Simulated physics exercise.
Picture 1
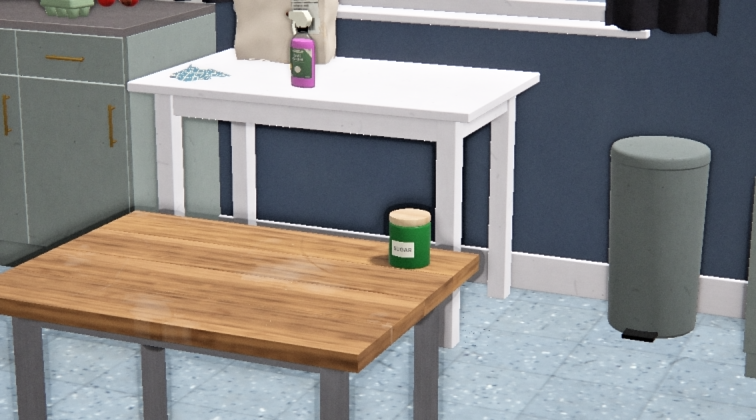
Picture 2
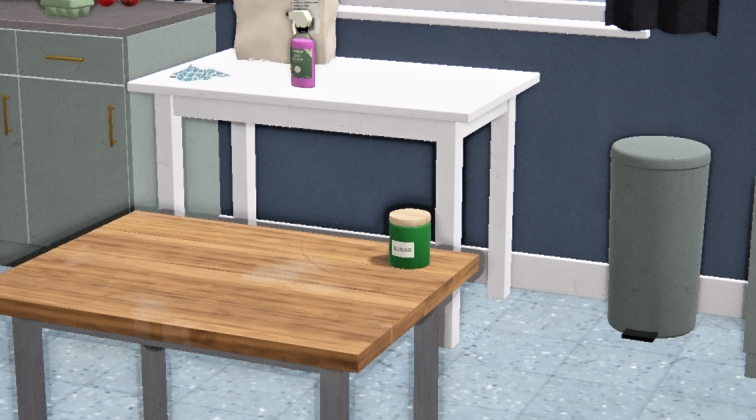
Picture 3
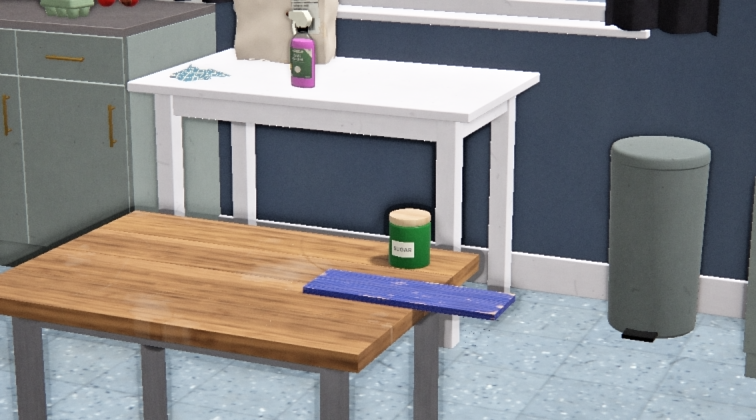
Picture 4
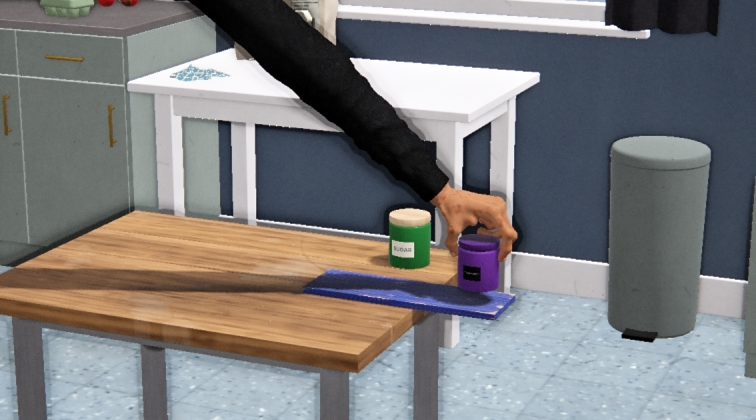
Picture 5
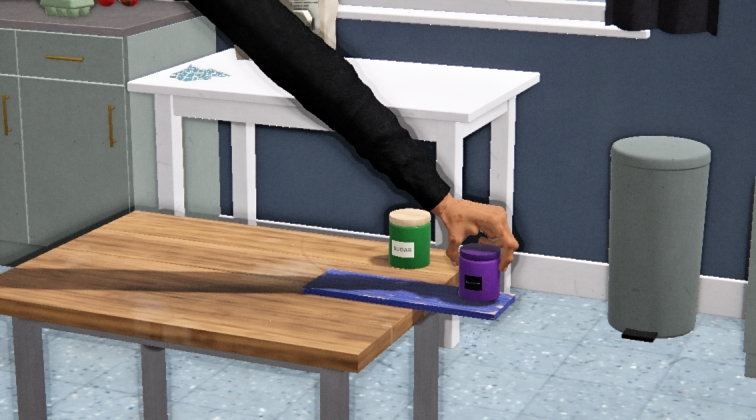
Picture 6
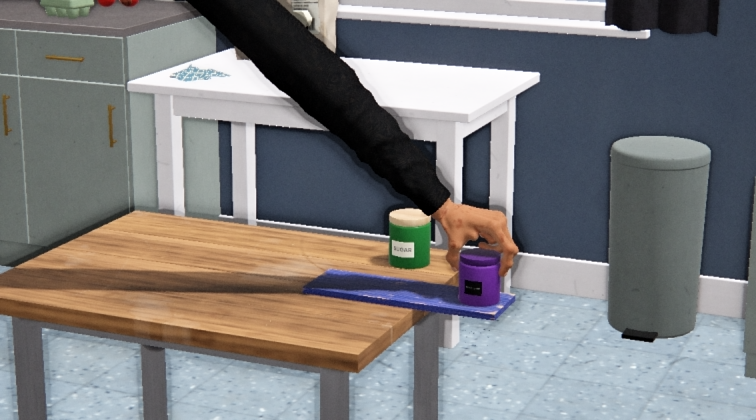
In a kitchen, a blue board appears on the wooden table and a hand lowers a purple jar onto its right end.
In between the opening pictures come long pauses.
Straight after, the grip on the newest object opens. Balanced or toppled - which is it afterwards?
Leaves the table.
Then, 0.60 s after the last picture, blue board and purple jar now down on the floor or falling.
Then, 0.80 s after the last picture, things are still on the move.
By the end, down on the floor or falling, blue board and purple jar; green jar in place. The board goes over.
